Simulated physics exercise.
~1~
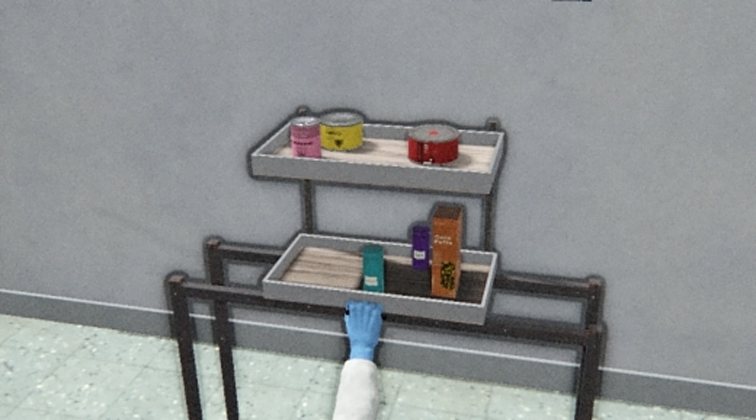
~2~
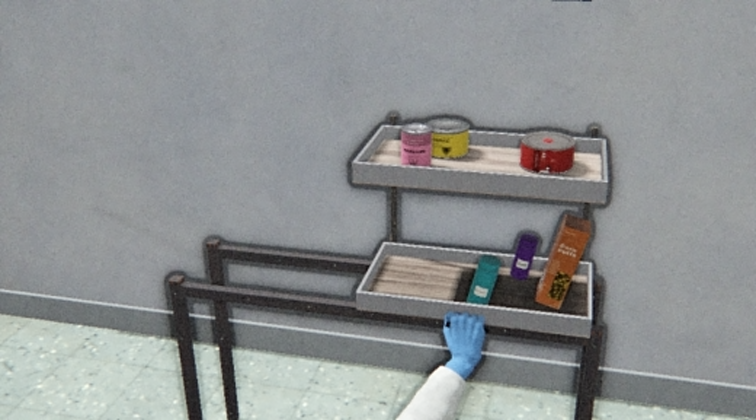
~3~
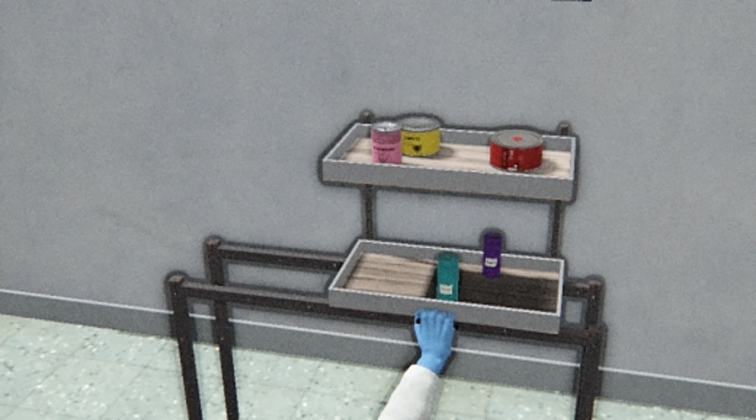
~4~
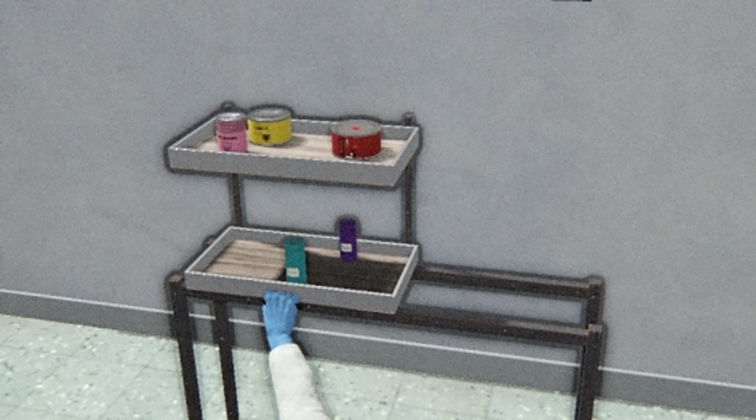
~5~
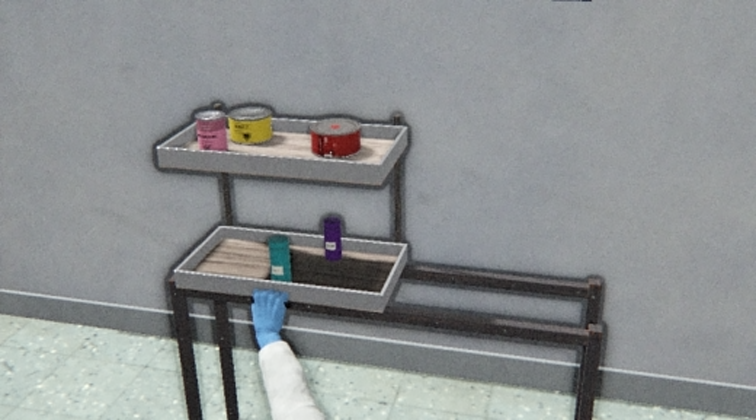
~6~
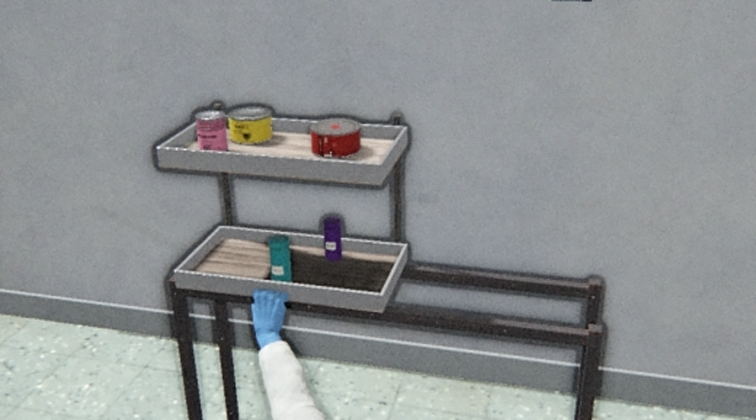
A blue-gloved hand in a white sleeve holds the front of a two-tiered tray on dark rails against a grey wall, seen from the front and slightly above. The upper tier carries a pink tin, a yellow tub and a red tub, while the lower holds a turquoise shaker, a purple shaker and a tall orange carton. The tray slides right, and the carton and shakers lean. As it starts back left, the carton is gone from the tray and the shakers stand upright. The tray travels to the left end and rests there, the other five items still aboard.
